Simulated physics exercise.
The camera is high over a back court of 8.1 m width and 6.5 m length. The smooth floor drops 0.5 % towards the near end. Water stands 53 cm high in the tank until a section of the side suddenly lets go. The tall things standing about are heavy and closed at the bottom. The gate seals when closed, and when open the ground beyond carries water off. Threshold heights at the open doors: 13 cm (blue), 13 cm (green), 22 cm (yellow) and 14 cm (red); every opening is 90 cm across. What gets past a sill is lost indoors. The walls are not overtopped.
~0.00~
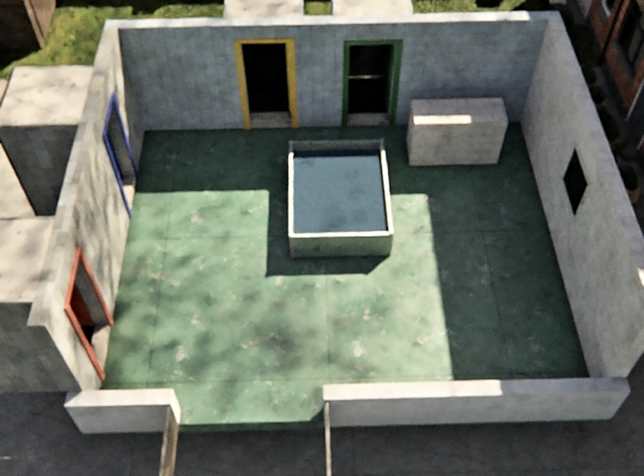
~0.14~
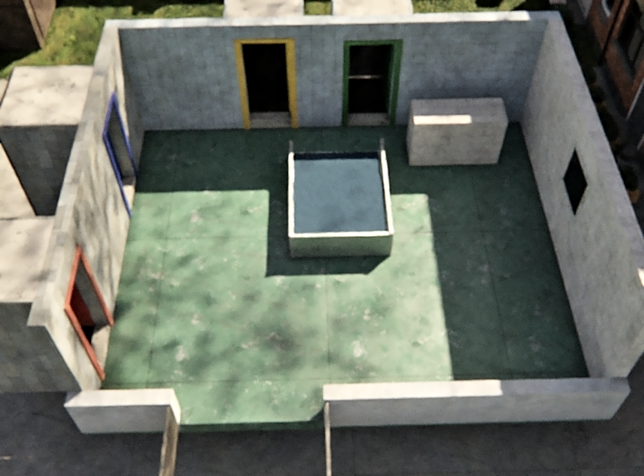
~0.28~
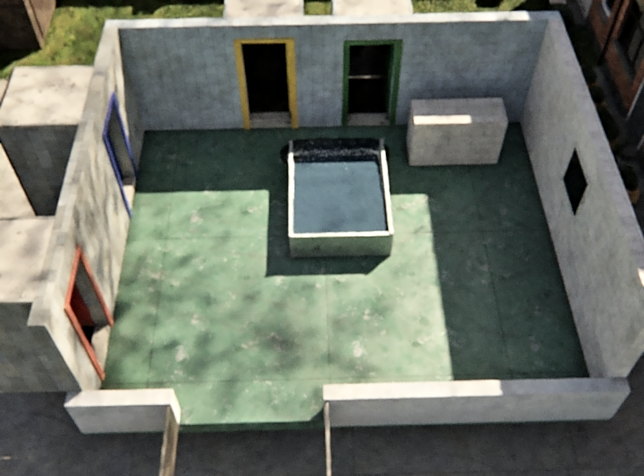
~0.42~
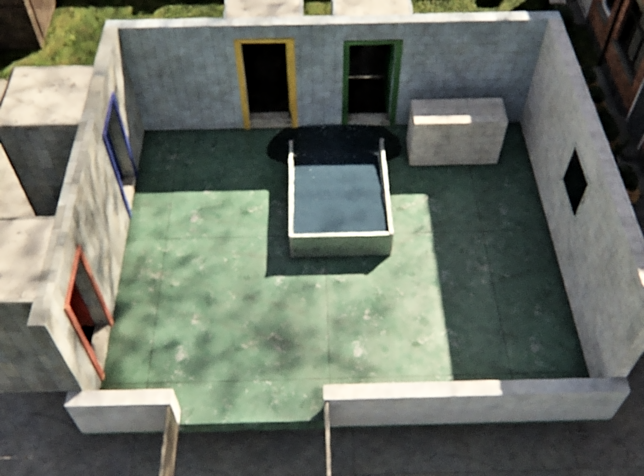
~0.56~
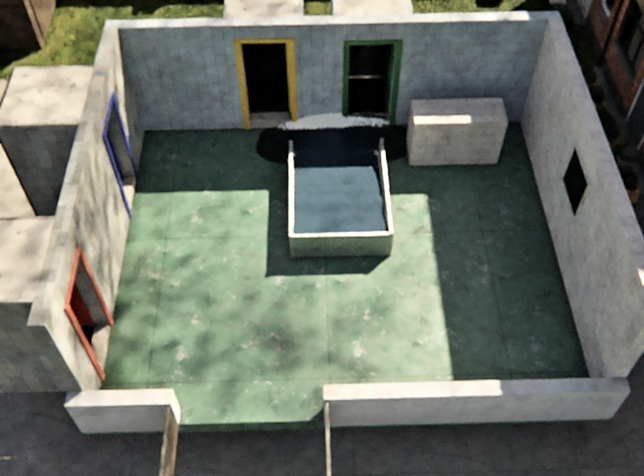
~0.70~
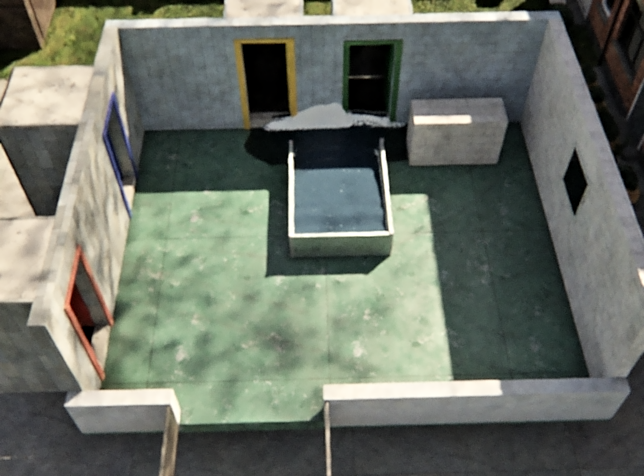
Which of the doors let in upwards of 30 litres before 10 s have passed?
Door by door: At the blue door it does not reach the limit; at the green door it goes over the limit; at the yellow door it does not reach the limit; at the red door it keeps below the limit.
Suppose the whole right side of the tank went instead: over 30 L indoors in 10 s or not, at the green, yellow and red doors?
Then: Green under, yellow under, red under.
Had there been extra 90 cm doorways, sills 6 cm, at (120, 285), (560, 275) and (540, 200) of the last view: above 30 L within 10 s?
In that order: Not over, below, not over.
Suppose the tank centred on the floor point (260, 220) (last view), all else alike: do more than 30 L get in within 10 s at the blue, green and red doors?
Against that limit: Blue under, green under, red below.
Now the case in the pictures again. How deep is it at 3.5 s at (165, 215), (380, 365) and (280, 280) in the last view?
About 4, 0 and 0 cm.
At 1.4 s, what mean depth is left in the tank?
Some 31 cm.
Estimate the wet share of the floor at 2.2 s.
Near 15 per cent is wet.
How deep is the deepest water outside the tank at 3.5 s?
About 32 cm.
After 1.4 s water covers 10 % of the floor and is deepest (38 cm) near (331, 131); blue door not reached, green door 32 cm at the sill, 66 L in, yellow door 22 cm at the sill, 1 L in, red door not reached.
After 2.2 s water covers 15 % of the floor and is deepest (32 cm) near (323, 137); blue door not reached, green door 29 cm at the sill, 149 L in, yellow door 22 cm at the sill, 5 L in, red door not reached.
After 3.5 s water covers 30 % of the floor and is deepest (32 cm) near (516, 127); blue door 14 cm at the sill, 0 L in, green door 18 cm at the sill, 214 L in, yellow door 13 cm at the sill, 7 L in, red door not reached.
After 6.0 s water covers 70 % of the floor and is deepest (13 cm) near (516, 127); blue door 8 cm at the sill, 2 L in, green door 8 cm at the sill, 221 L in, yellow door 6 cm at the sill, 7 L in, red door 3 cm at the sill, 0 L in.
After 10.0 s water covers 85 % of the floor and is deepest (8 cm) near (358, 148); blue door 4 cm at the sill, 2 L in, green door 7 cm at the sill, 221 L in, yellow door 5 cm at the sill, 7 L in, red door 5 cm at the sill, 0 L in.
